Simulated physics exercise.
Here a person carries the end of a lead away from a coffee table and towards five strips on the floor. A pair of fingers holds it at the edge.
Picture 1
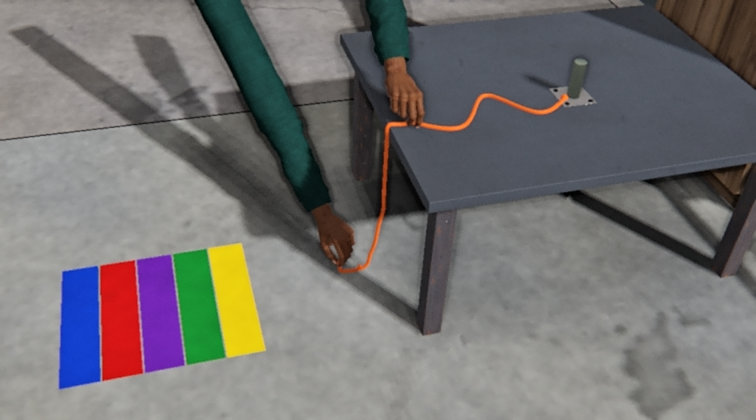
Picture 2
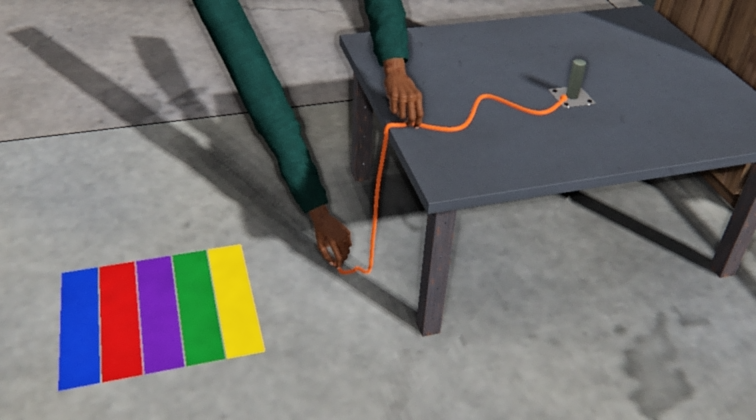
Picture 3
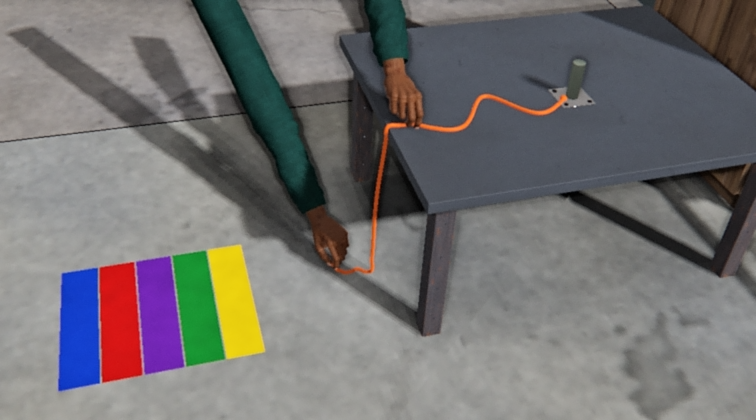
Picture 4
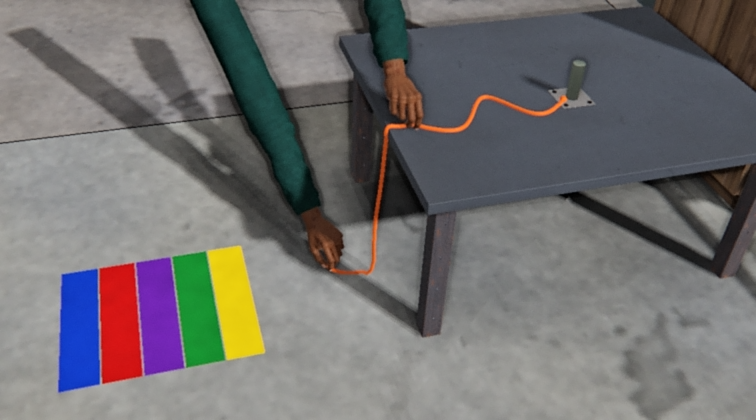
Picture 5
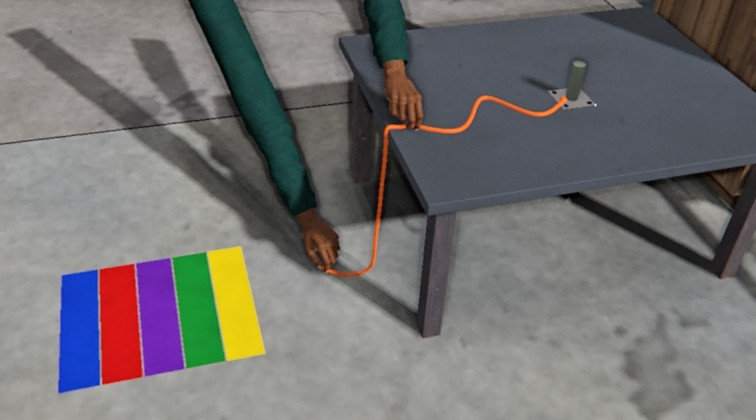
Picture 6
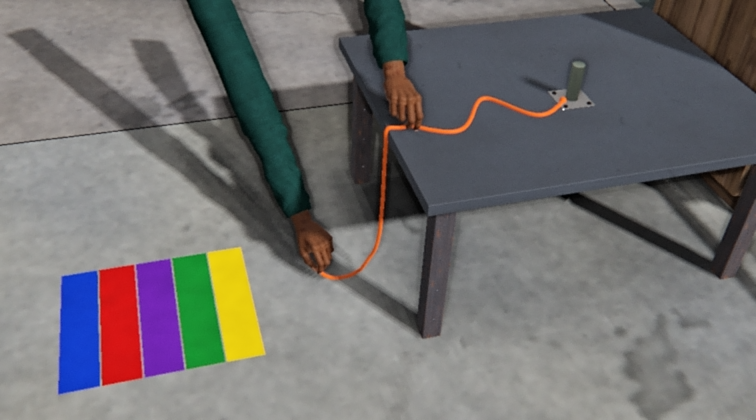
In this clip, one hand holds an orange cord at the edge of a gray table while the other, near the floor, draws its end slightly left toward yellow, green, purple, red and blue strips.
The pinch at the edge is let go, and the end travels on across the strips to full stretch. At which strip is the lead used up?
At the purple one.
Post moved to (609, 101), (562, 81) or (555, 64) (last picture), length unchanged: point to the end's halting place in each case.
Respectively (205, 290), (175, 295) and (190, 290).
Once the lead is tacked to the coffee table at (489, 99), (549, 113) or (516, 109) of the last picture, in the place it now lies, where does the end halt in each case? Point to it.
For the three tries you'd see (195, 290), (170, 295) and (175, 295).
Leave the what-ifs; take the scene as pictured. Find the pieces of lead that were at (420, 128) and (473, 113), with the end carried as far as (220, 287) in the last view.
You'll find one close to (380, 148) and the other close to (437, 117).
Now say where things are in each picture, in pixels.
In the first picture, end (338, 263); yellow (242, 332); green (203, 339); purple (163, 347); red (122, 354); blue (80, 362).
In the second picture, end (335, 264); lead through (549, 111) (482, 97) (446, 130) (385, 144) (376, 205) (371, 259).
In the third picture, end (333, 265).
In the fourth picture, end (328, 267); lead through (549, 112) (482, 98) (446, 131) (385, 145) (377, 206) (374, 261).
In the fifth picture, end (323, 268).
In the sixth picture, end (317, 270); lead through (549, 113) (481, 99) (445, 132) (386, 147) (382, 207) (368, 260).
Early on, end near (220, 287); over yellow.
Midway, end near (181, 293); over green.
At the end of the slack, end near (159, 297); over purple. It halts on the purple strip.
